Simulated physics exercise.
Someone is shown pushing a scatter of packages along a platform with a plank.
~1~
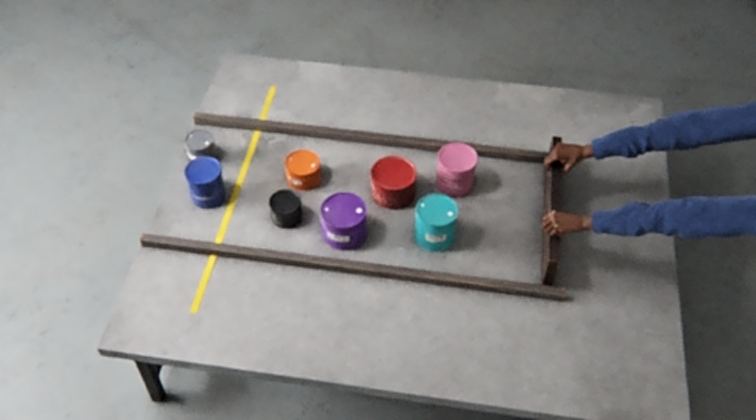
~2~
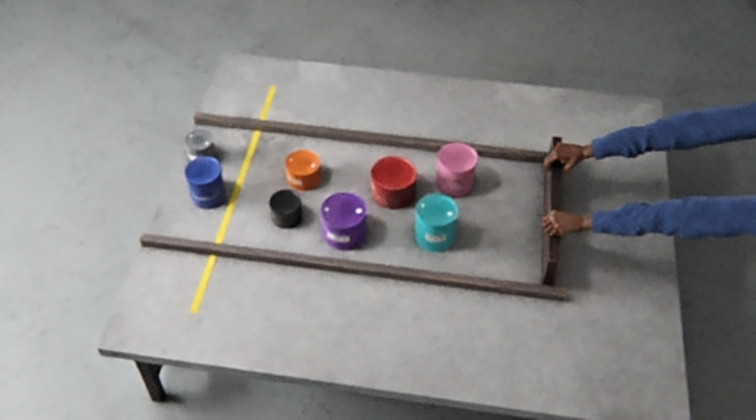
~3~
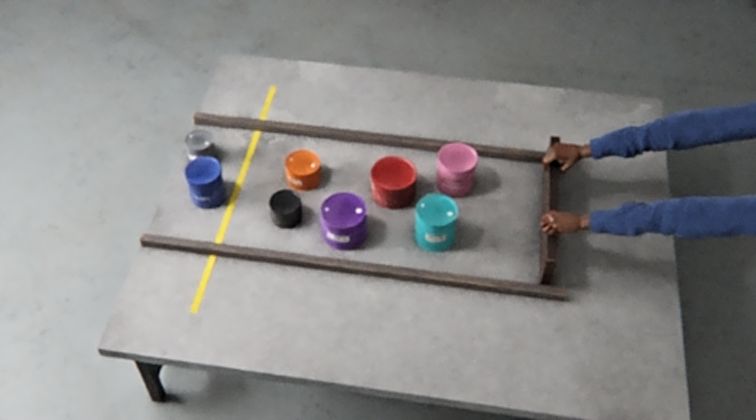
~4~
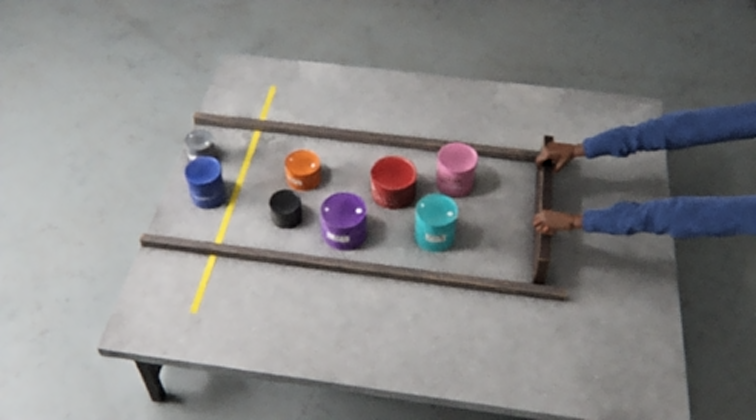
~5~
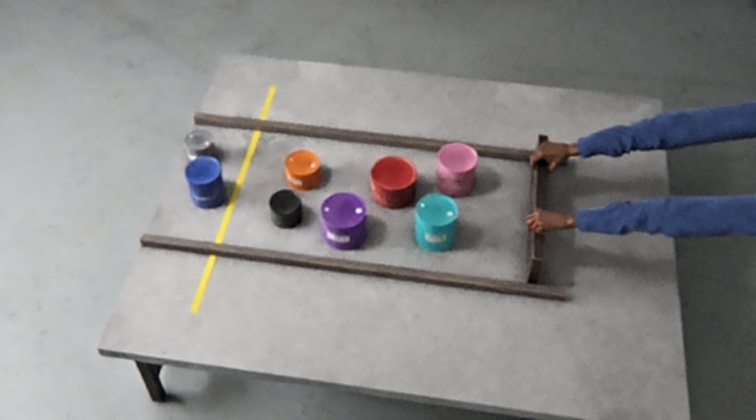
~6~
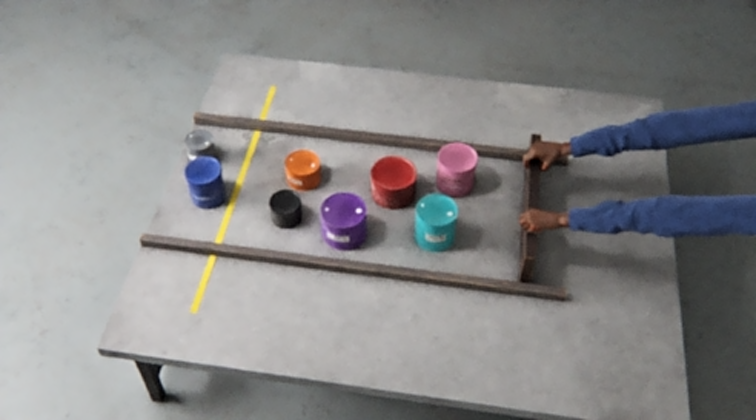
On a grey table above a concrete floor, seen from a high, fixed angle, two dark rails run lengthwise past a yellow stripe. Grey and blue containers sit left of the stripe, with orange, black, purple, red, turquoise and pink ones spread between the rails to its right. Two blue-sleeved arms slowly push a dark plank a short way left, while the containers stay still, untouched.
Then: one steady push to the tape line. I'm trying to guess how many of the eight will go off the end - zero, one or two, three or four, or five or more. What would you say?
I would say one or two.
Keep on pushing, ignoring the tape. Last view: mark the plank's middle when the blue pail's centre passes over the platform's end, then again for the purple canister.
Blue pail over the end: About (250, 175). Purple canister over the end: About (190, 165).
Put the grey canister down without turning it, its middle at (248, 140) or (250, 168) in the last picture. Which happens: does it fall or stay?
In order, it is not lost; is not lost.
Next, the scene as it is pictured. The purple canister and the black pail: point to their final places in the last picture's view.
Near (187, 215) and (184, 180).
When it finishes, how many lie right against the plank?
It adds up to 2.
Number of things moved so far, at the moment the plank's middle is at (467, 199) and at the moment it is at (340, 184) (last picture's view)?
Up to then 1, and up to the other point 6.
Soon after, none off yet; grey canister at rest near (201, 149); blue pail at rest near (206, 183); black pail at rest near (286, 209).
In the end, the number that fall off is one or two; gone, blue pail and grey canister.
